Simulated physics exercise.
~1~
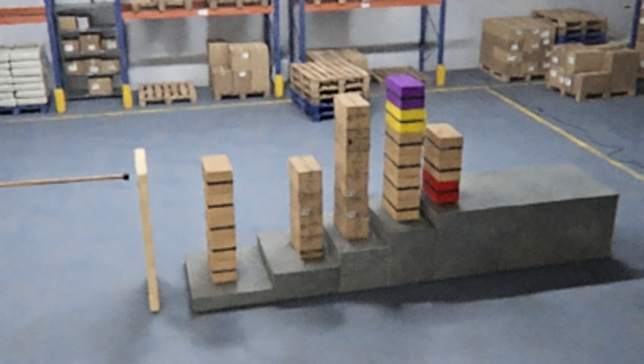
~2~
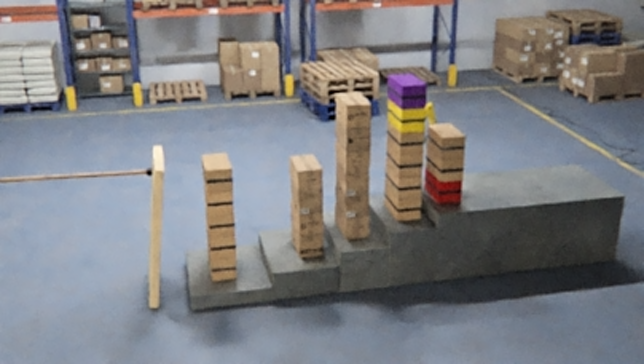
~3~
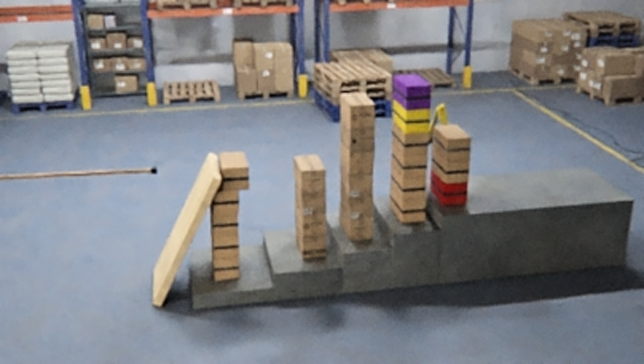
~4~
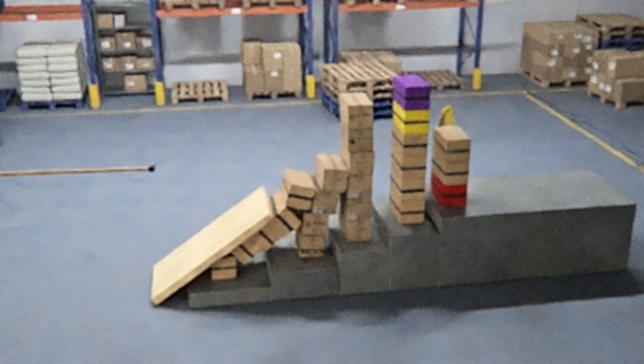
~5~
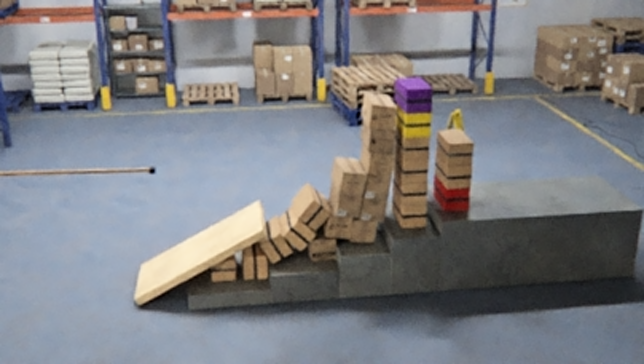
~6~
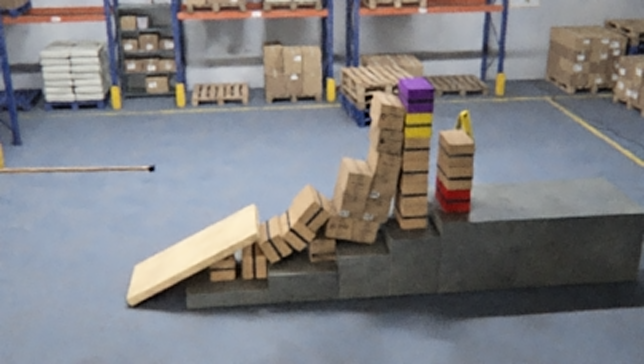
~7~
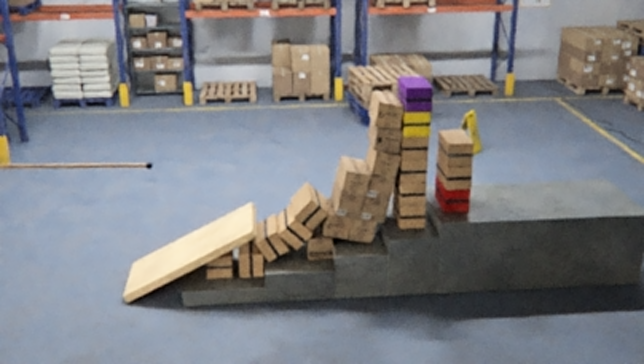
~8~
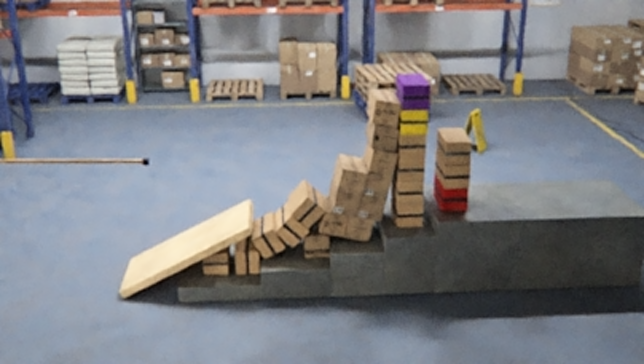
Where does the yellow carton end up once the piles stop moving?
It stays up in its pile, just beneath the purple carton, with the neighbouring pile leaning against that stack.
